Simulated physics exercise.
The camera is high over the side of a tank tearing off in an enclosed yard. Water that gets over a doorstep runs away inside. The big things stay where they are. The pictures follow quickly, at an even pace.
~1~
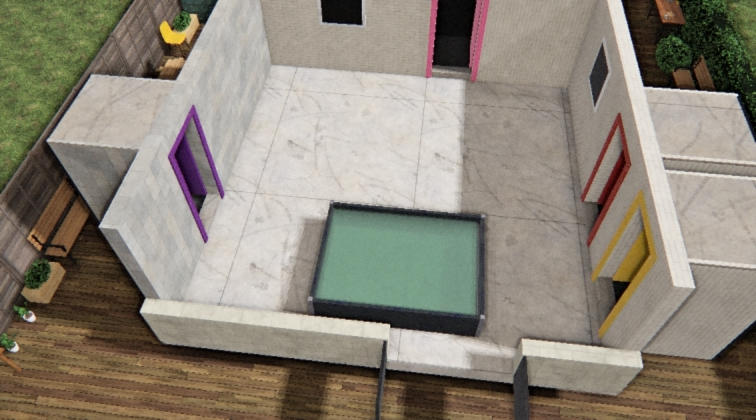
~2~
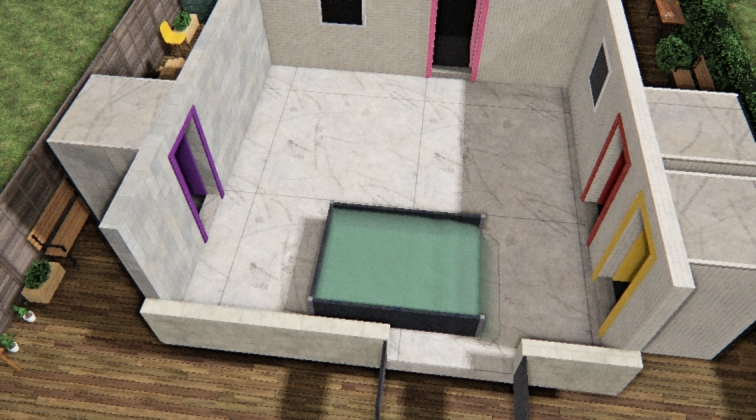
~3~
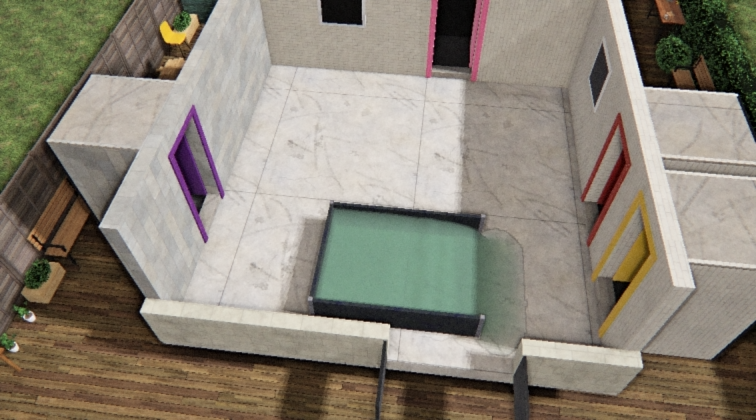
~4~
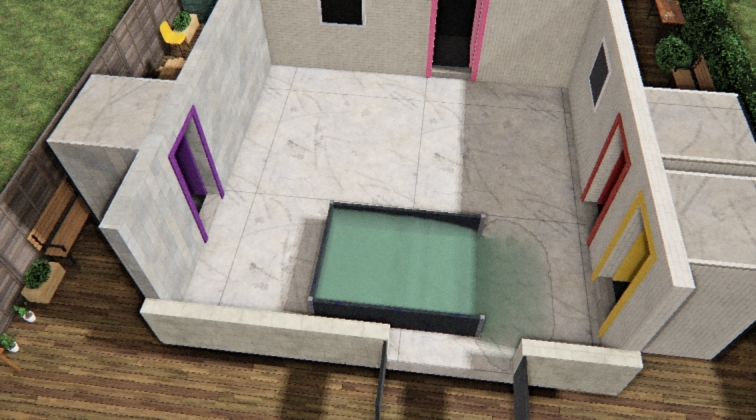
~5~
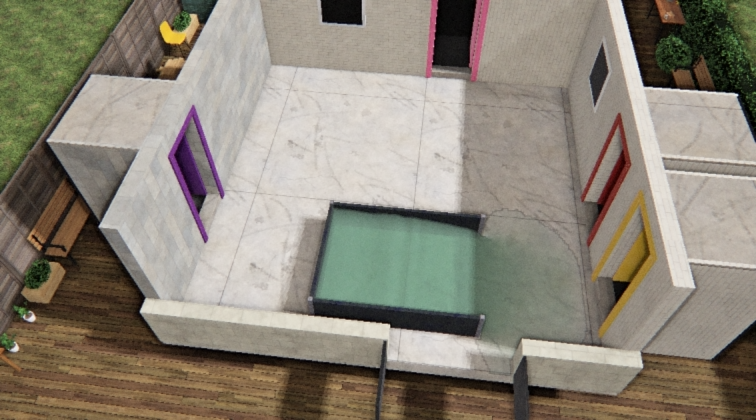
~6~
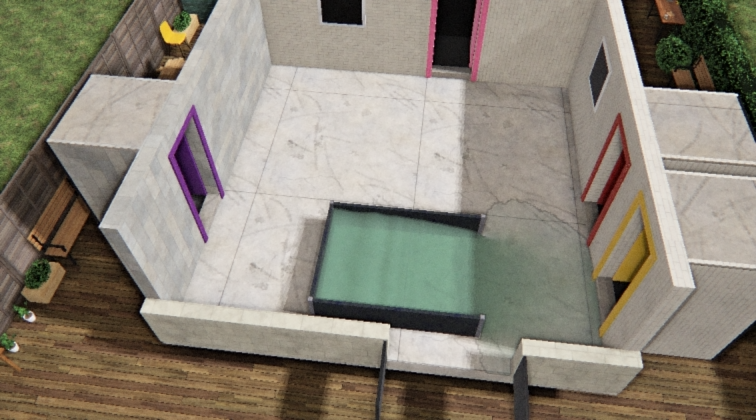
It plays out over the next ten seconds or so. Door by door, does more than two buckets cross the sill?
One by one: The pink door admits no more than that; the yellow door lets in a lot; the purple door admits no more than that; the red door lets in a lot.
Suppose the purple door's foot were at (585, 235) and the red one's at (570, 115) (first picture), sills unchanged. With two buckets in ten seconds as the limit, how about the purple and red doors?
One by one: Purple door takes more; red door is over.
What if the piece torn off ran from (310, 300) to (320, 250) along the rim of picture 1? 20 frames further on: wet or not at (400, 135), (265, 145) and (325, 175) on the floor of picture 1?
In that order: No water, covered, wet.
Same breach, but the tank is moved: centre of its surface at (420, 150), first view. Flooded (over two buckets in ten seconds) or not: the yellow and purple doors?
My reading: The yellow one keeps below it, the purple one keeps below it.
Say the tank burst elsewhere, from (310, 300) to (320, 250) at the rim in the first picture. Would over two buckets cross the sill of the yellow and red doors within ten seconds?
Then: The yellow door takes less; the red door stays under.
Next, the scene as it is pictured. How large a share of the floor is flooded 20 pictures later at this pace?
Near 30 in a hundred.
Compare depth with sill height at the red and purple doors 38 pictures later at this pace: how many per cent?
In turn 180 and 0 per cent.
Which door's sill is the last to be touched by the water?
The door marked purple.
A moment on, water covers 15 % of the floor; the pink door not reached, the yellow door over two buckets in, the purple door not reached, the red door under two buckets in.
Next, water covers 20 % of the floor; the pink door not reached, the yellow door far over two buckets in, the purple door not reached, the red door over two buckets in.
Then, water covers 30 % of the floor; the pink door not reached, the yellow door far over two buckets in, the purple door not reached, the red door far over two buckets in.
Later, water covers 50 % of the floor; the pink door wet at the sill, nothing in, the yellow door far over two buckets in, the purple door not reached, the red door far over two buckets in.
In the end, water covers 75 % of the floor; the pink door wet at the sill, nothing in, the yellow door far over two buckets in, the purple door wet at the sill, nothing in, the red door far over two buckets in.
